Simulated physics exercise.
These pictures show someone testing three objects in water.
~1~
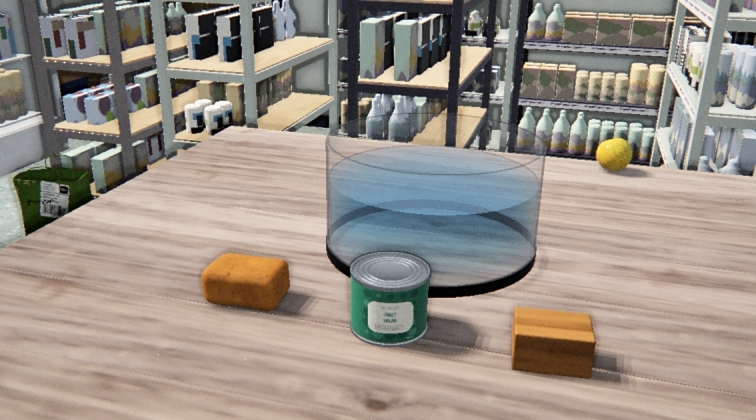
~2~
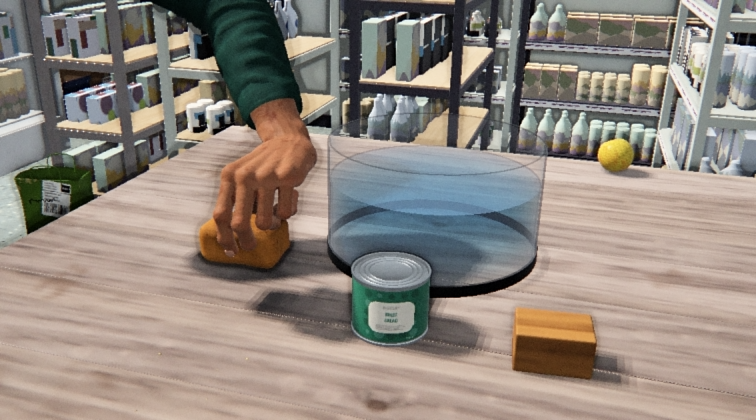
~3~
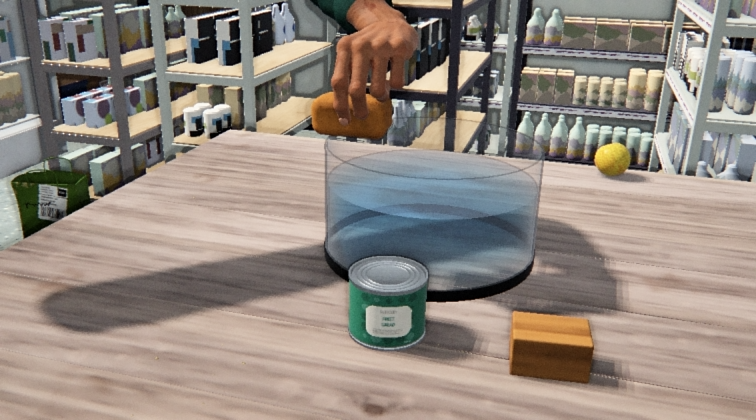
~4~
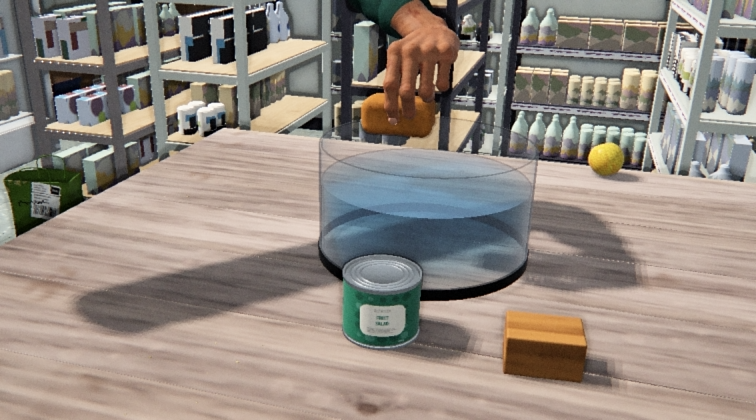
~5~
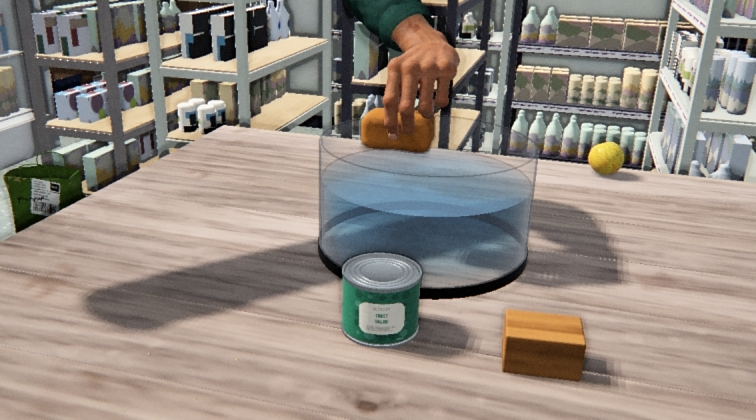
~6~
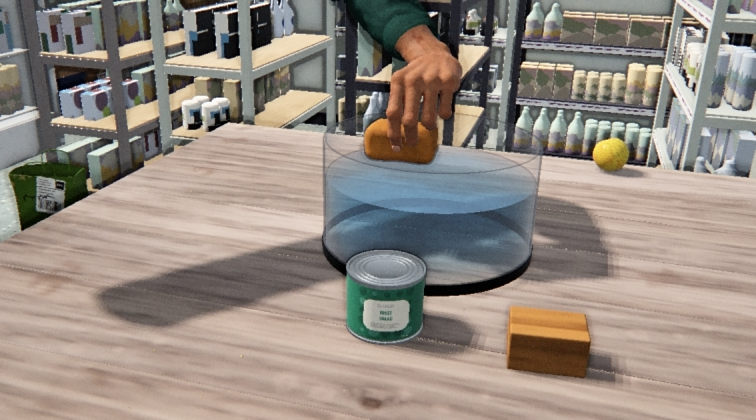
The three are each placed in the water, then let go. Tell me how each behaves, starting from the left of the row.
On the left it keeps up, in the middle it goes down, on the right it keeps up.
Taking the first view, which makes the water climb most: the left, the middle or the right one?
Result: The centre of the three.
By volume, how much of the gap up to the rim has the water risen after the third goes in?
About 20 %.
Soon after, the bread roll floats.
Later, the tin of food goes to the bottom.
In the end, the wooden block floats; afloat, bread roll and wooden block.
